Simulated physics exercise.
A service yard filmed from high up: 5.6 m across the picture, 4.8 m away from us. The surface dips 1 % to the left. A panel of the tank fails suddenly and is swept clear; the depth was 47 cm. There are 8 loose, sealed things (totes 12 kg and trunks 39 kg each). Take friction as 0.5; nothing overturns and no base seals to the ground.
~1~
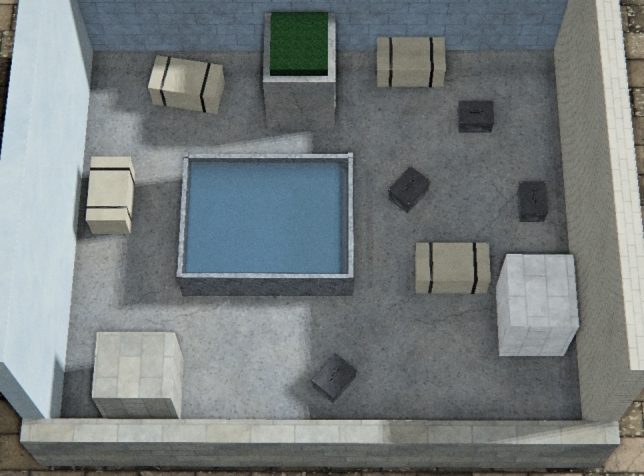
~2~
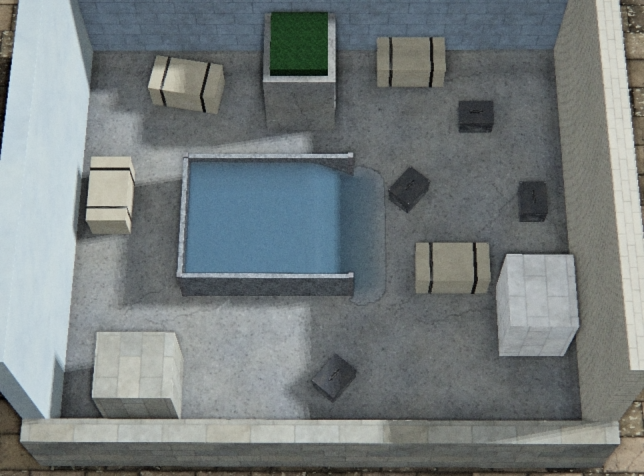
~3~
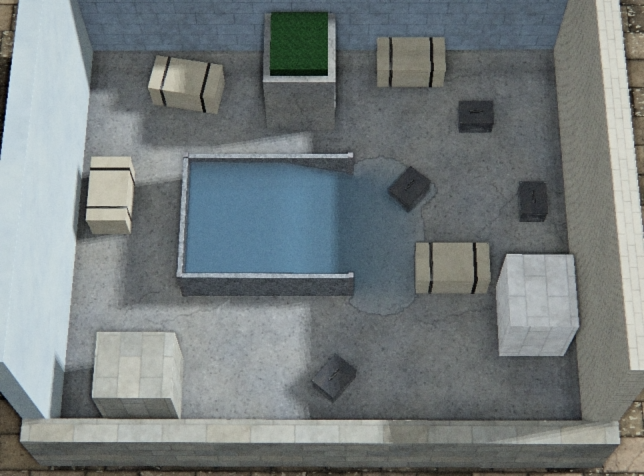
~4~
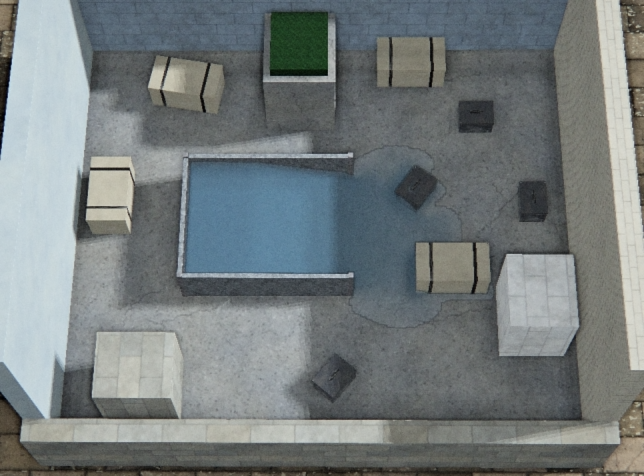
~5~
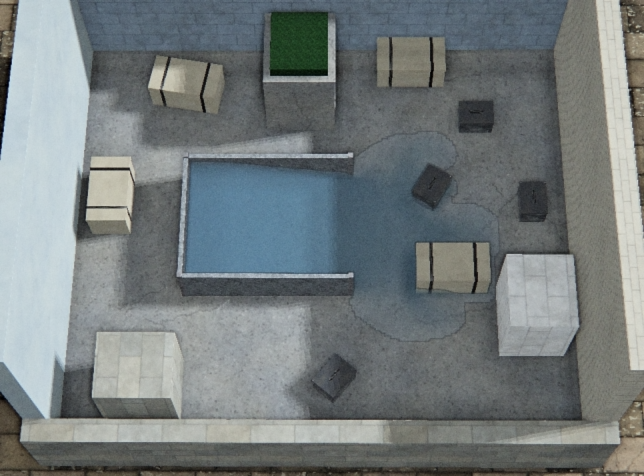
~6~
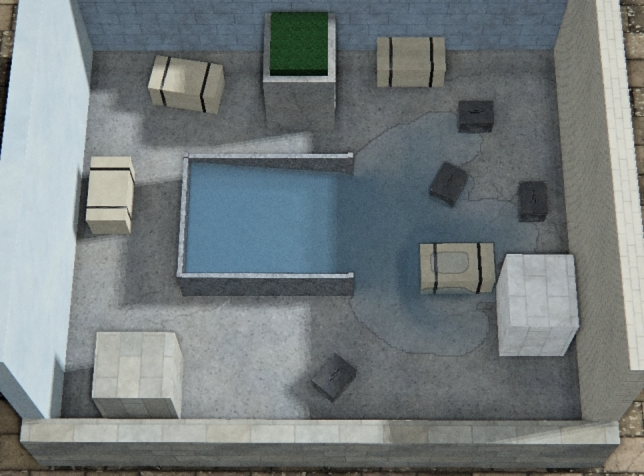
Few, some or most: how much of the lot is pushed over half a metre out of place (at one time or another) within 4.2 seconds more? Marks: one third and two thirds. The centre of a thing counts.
That comes to between one and two thirds.
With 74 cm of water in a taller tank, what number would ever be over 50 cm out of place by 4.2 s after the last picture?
In that case 6 of them.
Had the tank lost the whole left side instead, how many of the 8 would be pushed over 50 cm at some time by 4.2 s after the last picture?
Then 2.
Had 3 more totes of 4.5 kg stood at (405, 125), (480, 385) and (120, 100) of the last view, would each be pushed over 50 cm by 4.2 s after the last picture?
In that order: Past it, more, short of it.
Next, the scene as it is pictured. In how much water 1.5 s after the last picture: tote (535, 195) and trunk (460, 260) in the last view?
Roughly 23 and 8 cm.
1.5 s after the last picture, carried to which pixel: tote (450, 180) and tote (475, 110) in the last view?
Near (540, 107) and (490, 82).
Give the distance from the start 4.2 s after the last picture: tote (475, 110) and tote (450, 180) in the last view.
In turn: 140 cm, 200 cm.
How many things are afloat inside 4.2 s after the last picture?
I count 2.
Then, 0.4 s after the last picture 1 of 8 are over 50 cm from their spots; 0 afloat.
Then, 1.5 s after the last picture 2 of 8 are over 50 cm from their spots; 2 afloat.
Then, 2.8 s after the last picture 3 of 8 are over 50 cm from their spots; 3 afloat.
Then, 4.2 s after the last picture 4 of 8 are over 50 cm from their spots, and 4 have been at some point; 2 afloat.
